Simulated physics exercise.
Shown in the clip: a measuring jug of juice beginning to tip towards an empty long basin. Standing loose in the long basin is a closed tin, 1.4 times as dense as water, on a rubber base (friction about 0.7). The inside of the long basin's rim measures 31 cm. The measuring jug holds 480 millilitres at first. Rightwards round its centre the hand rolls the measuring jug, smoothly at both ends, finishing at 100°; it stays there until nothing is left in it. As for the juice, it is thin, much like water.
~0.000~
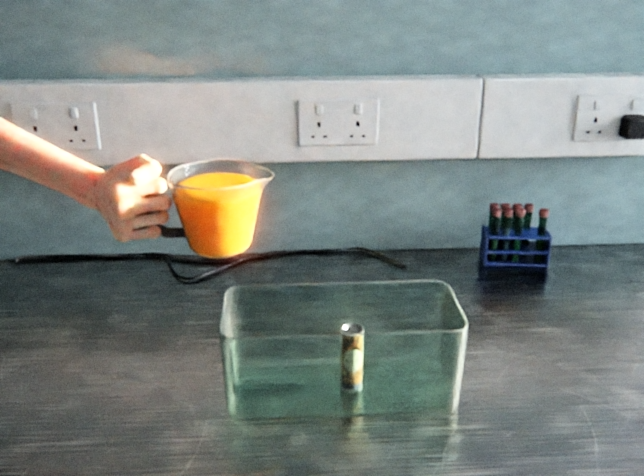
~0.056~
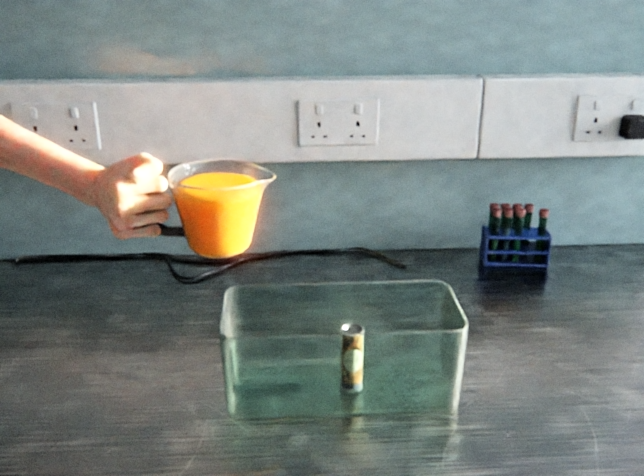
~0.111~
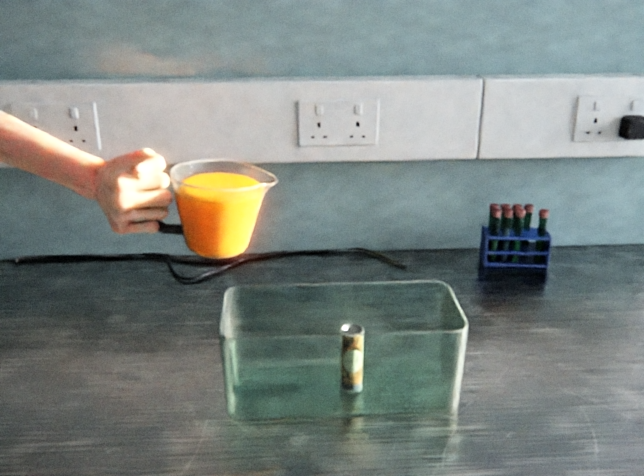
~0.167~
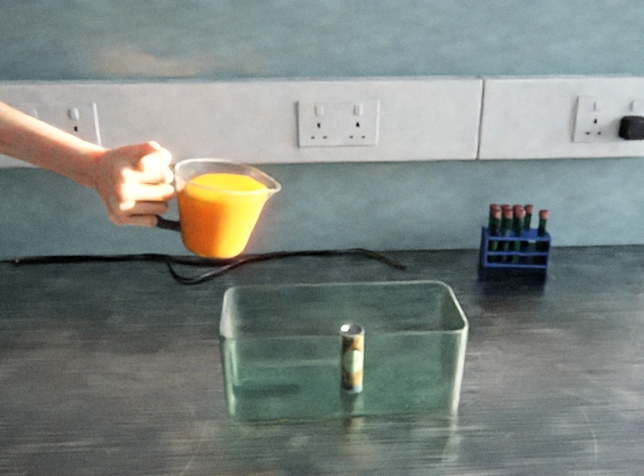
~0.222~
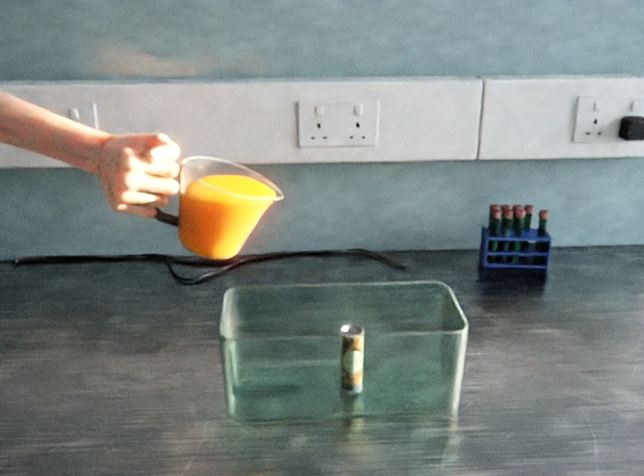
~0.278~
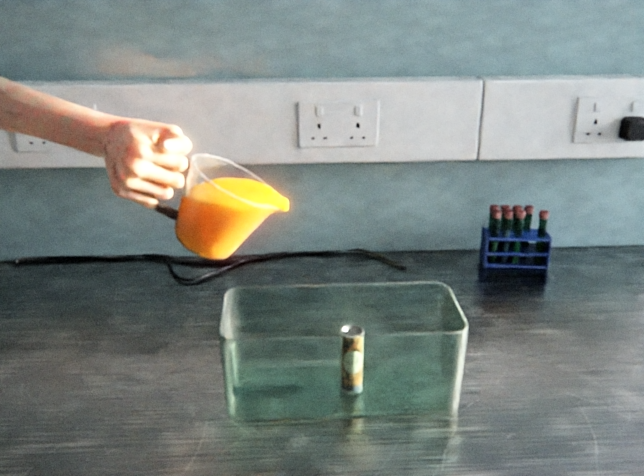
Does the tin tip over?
No, it stays on its base.
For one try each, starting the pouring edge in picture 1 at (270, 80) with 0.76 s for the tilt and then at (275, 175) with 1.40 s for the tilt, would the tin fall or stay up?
First it tips over; then it stays on its base.
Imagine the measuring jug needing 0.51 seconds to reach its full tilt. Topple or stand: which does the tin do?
In that case the tin overturns.
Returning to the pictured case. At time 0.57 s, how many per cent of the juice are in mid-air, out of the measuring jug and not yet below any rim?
About 30 per cent.
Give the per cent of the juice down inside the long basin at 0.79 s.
Some 86 percent.
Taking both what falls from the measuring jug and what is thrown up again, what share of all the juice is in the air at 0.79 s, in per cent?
Around 9 percent of it is airborne.
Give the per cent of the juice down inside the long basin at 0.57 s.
About 28 per cent.
By 0.57 s the tilt is 86° and 43 per cent is still to pour; the tin stands where it began.
By 0.79 s the tilt is 100° and 5 per cent is still to pour; the tin stands 1 cm from where it began.
By 1.01 s the tilt is 100° and 0 per cent is still to pour; the tin stands 1 cm from where it began.
By 1.26 s the tilt is 100° and 0 per cent is still to pour; the tin stands 1 cm from where it began.
At rest the tin stands 1 cm from where it began.
